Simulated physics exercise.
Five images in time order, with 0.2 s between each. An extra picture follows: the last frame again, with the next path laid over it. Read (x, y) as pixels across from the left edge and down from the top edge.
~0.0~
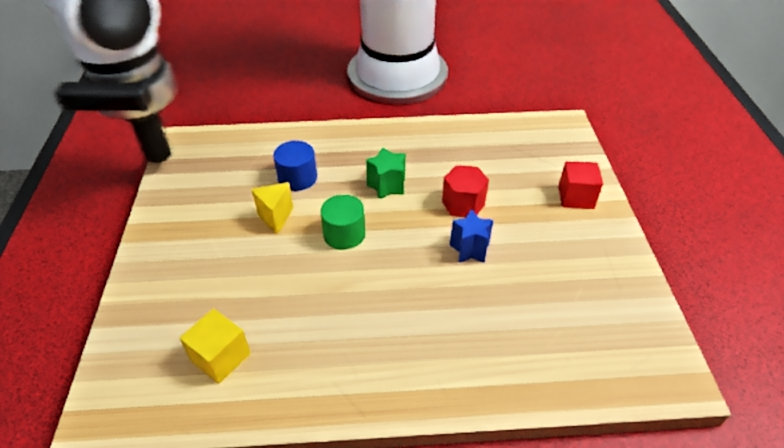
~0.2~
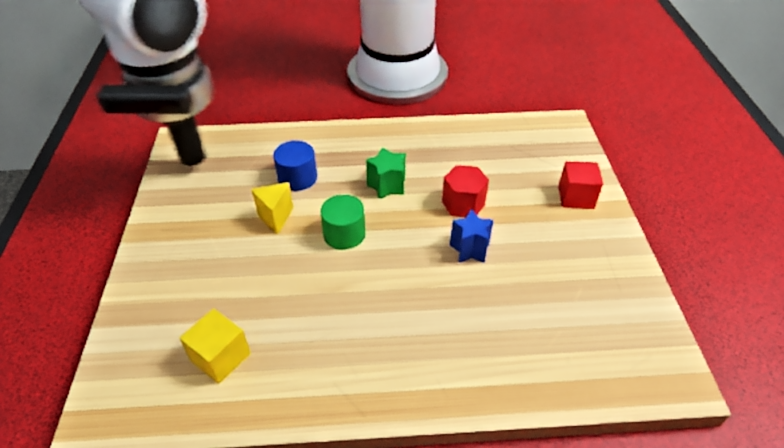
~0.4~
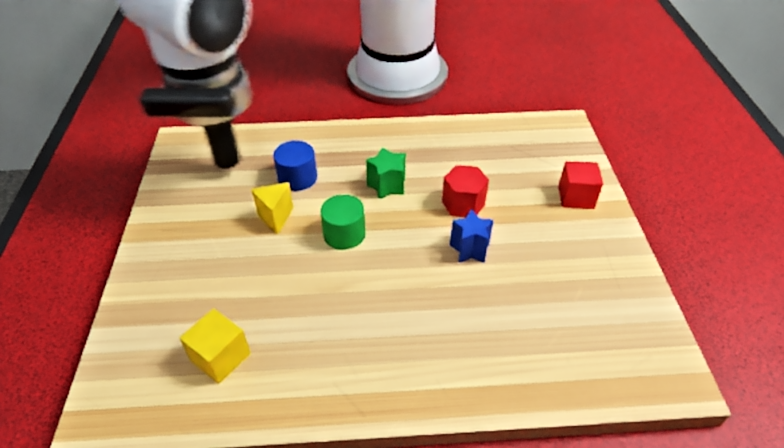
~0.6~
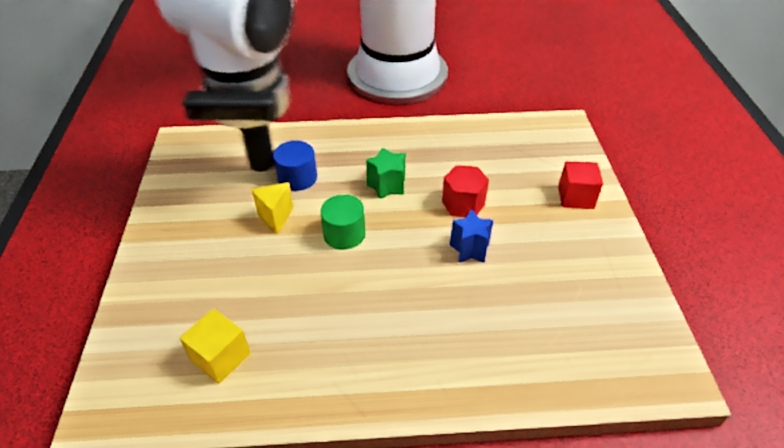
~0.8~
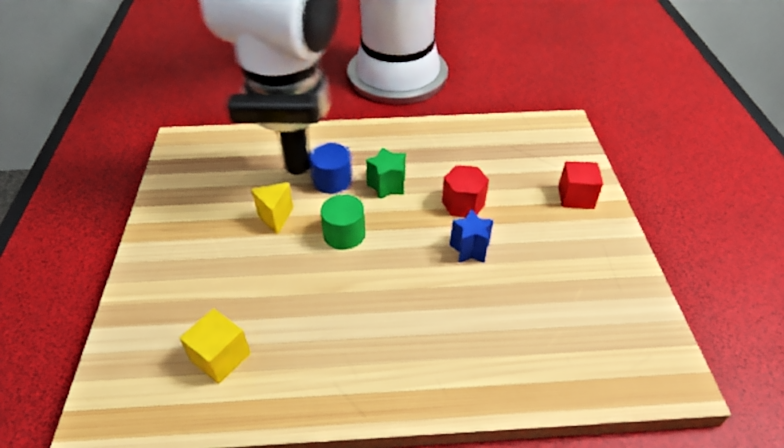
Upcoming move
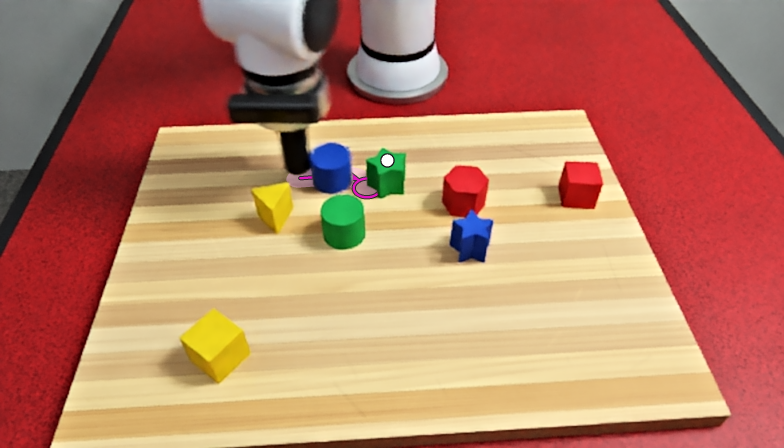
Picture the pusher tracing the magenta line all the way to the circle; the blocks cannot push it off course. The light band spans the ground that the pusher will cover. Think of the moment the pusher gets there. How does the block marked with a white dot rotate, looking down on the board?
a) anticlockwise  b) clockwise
a.
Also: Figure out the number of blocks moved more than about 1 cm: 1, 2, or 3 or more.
It's going to be two.
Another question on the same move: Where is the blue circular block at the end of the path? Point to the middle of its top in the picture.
Its top face will be centred at roughly (400, 169).
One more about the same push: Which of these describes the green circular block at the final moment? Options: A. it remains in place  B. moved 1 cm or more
A - it remains in place.
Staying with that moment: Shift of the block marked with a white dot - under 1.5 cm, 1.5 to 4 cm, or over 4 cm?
Covers over 4 cm.
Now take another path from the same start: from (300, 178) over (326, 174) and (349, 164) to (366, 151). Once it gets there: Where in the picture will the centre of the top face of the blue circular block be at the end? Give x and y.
The spot you're after is about (368, 156) in the image.
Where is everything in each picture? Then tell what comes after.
Lower end of the pusher (159, 156), tops of blocks, yellow triangle (271, 193), blue circular block (294, 153), green circular block (342, 209), green star block (387, 160), red hexagonal block (467, 178), in the first picture.
Pusher (193, 159), blocks as before, in the second picture.
Pusher (228, 161), blocks as before, in the third picture.
Pusher (263, 164), blocks as before, in the fourth picture.
Pusher (298, 167), yellow triangle (271, 193), blue circular block (330, 155), green circular block (342, 209), green star block (387, 160), red hexagonal block (467, 178), in the fifth picture.
The drawn path runs from (300, 178) by way of (325, 176) and (350, 176) to (367, 188); the dot is on the green star block.
On the path given first. Halfway along, pusher (338, 164); blue circular block (368, 158); green star block (407, 163), turned 20° anticlockwise.
At the end, pusher (367, 177); yellow triangle not moved; blue circular block (400, 169); green circular block not moved; green star block (437, 168), turned 45° anticlockwise; red hexagonal block (471, 179).
